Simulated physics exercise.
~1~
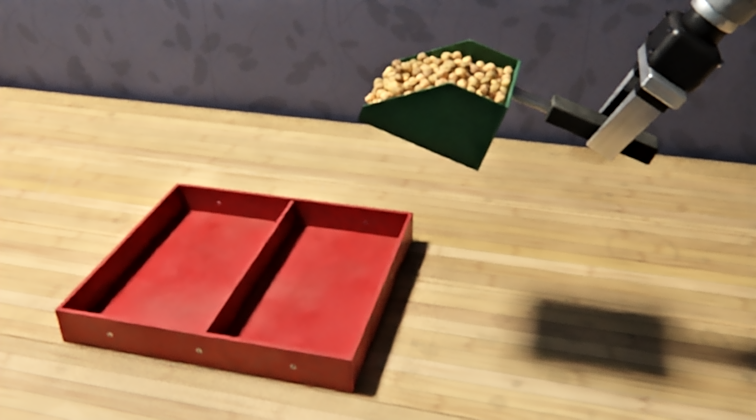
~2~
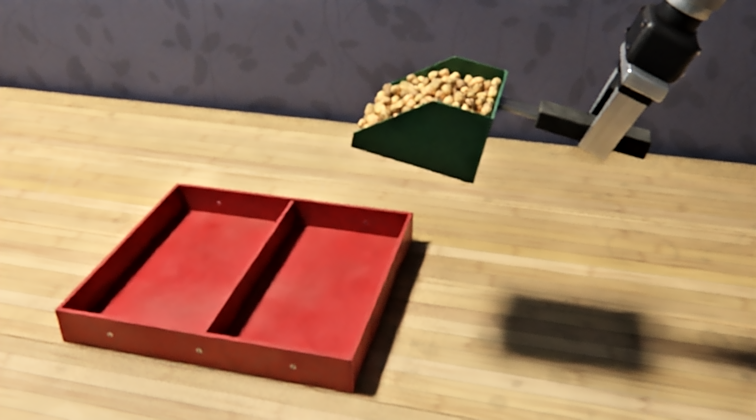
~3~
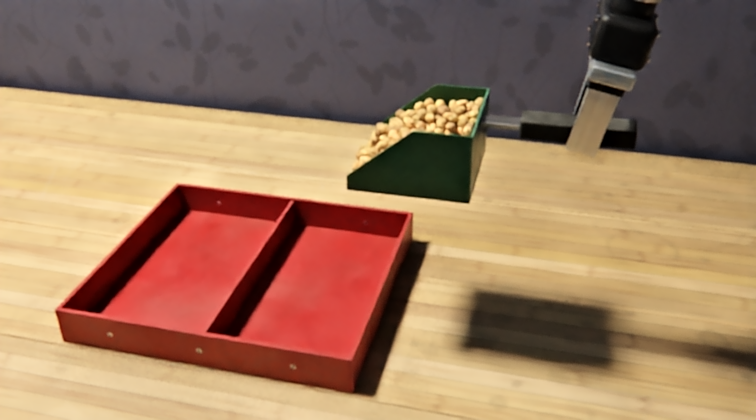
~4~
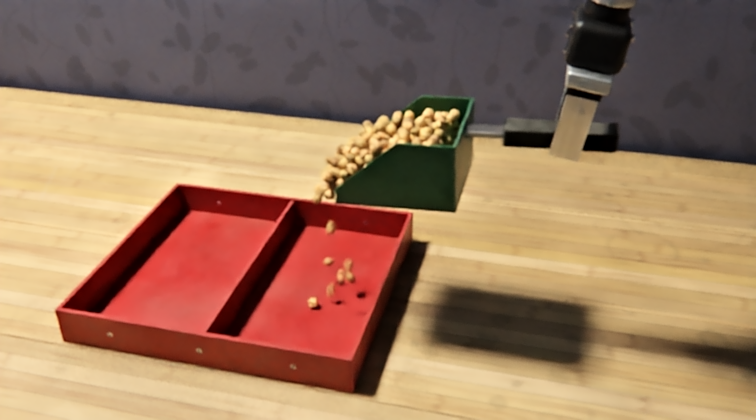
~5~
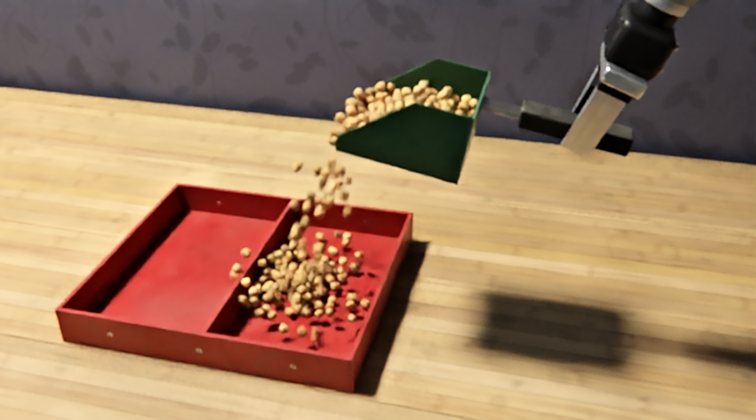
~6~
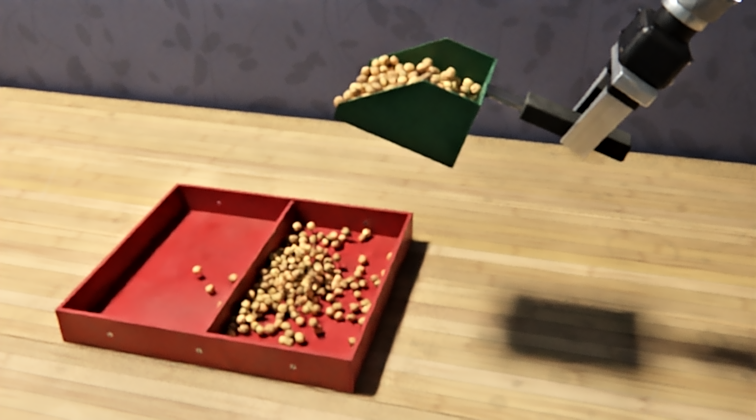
Green scoop of chickpeas on a robot arm lowering, spilling some into a red tray's right compartment, then lifting away still loaded.
